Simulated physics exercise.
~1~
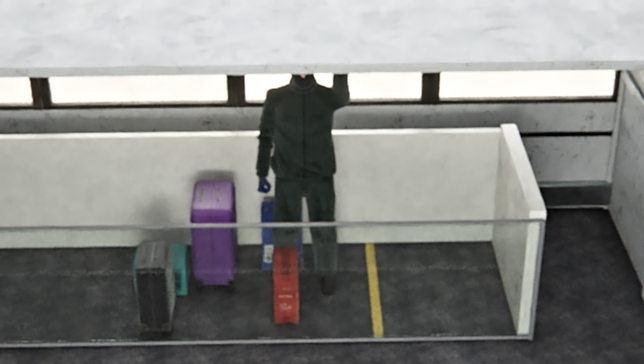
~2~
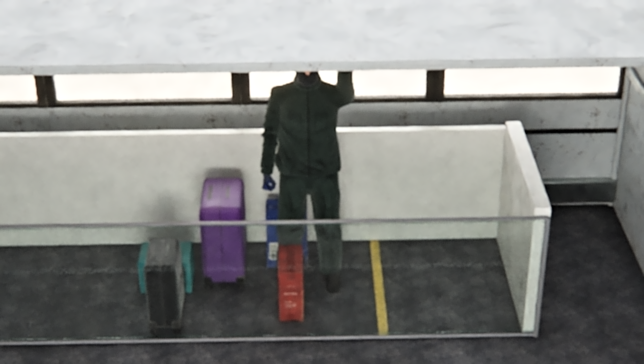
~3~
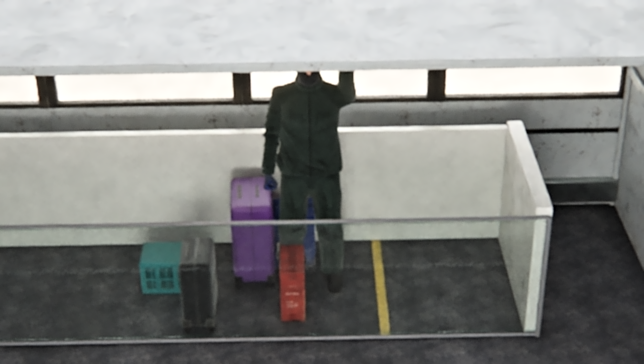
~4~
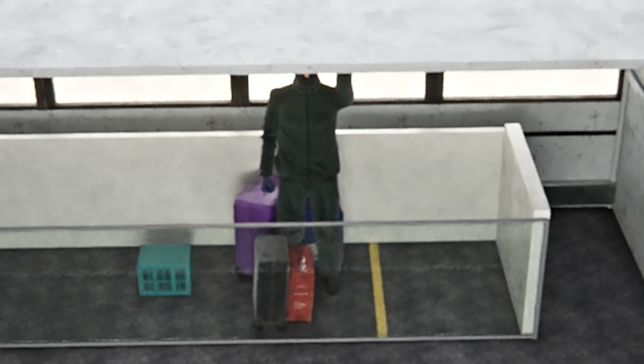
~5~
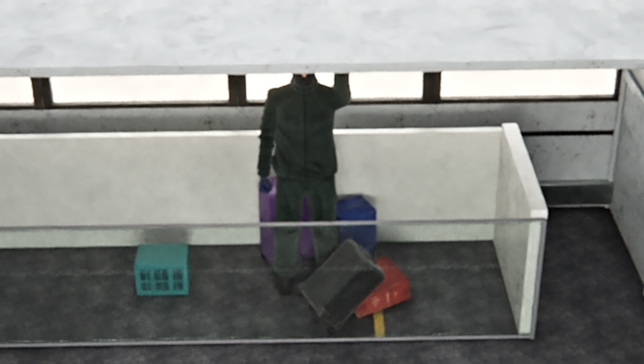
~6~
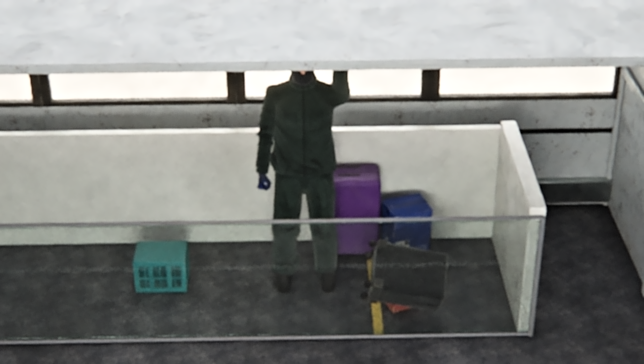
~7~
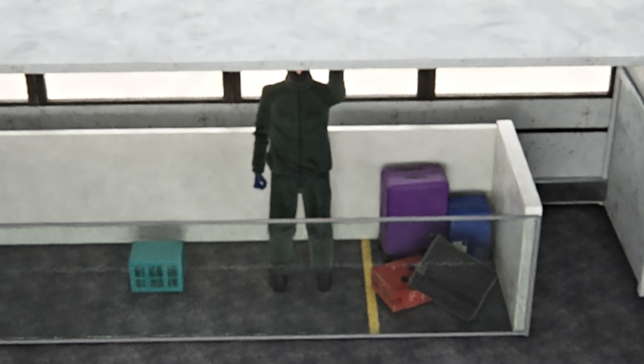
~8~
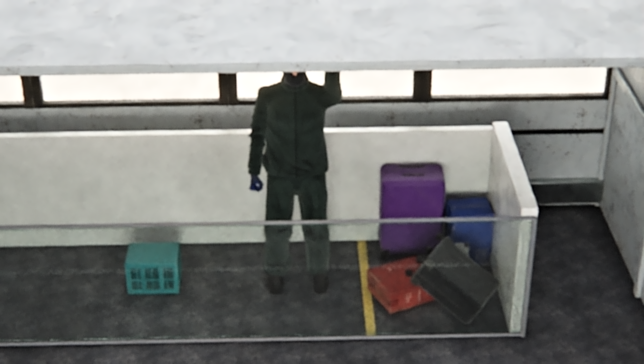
We see a black case, purple suitcase, red box and blue bag slide right past a still standing figure, the black and red items toppling, until all four rest beyond a yellow line near the end wall, while a teal crate stays behind on the left.
